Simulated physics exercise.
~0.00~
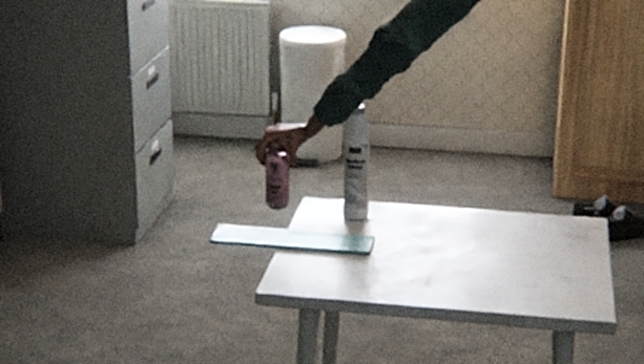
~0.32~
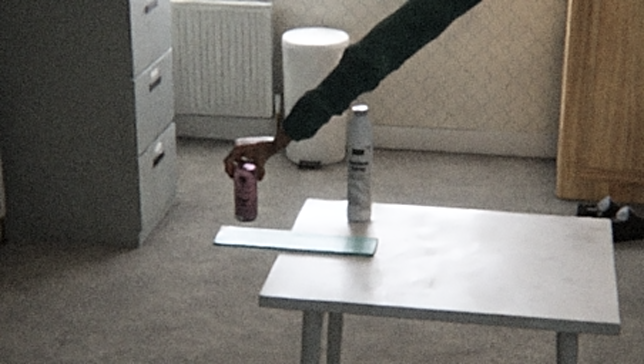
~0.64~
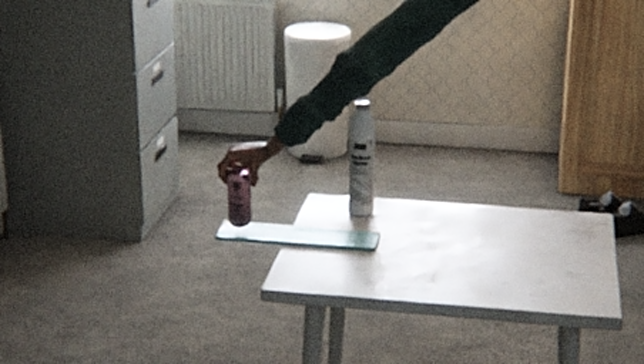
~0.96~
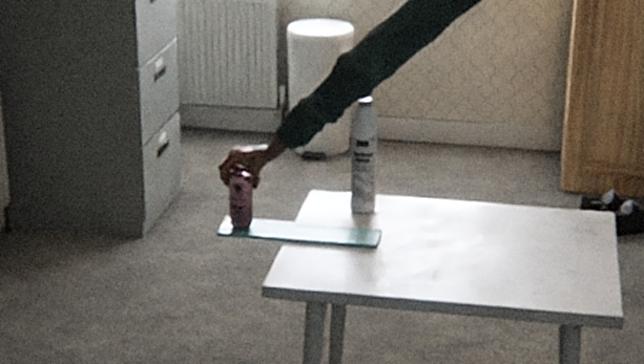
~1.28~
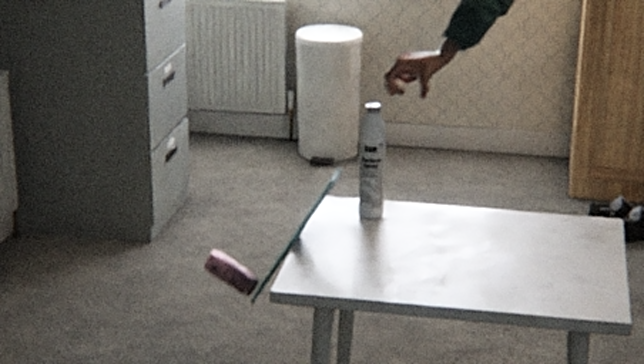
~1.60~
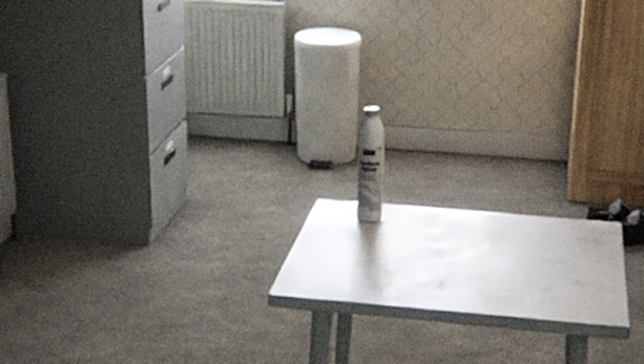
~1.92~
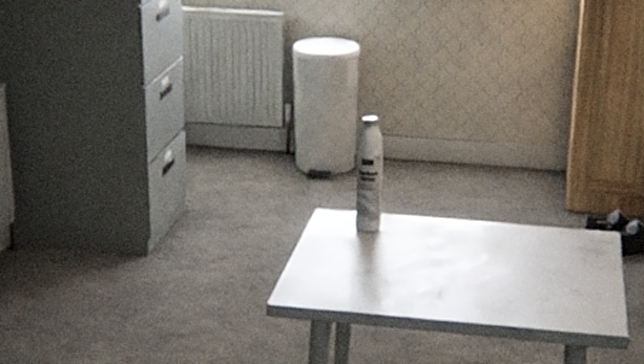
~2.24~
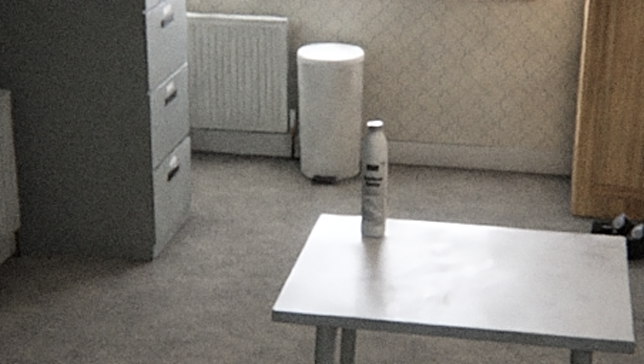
In a carpeted room with a grey filing cabinet on the left and a white bin by the wall, a slightly swaying camera looks down at a white table. A white bottle stands near its back edge, and a pale turquoise plank juts out over the left side. An arm in a dark sleeve carries a pink can leftward and lowers it upright onto the plank's overhanging end. As the hand lets go and draws back, the plank tips steeply and the can falls with it. Both drop out of sight, leaving only the bottle standing on the table.
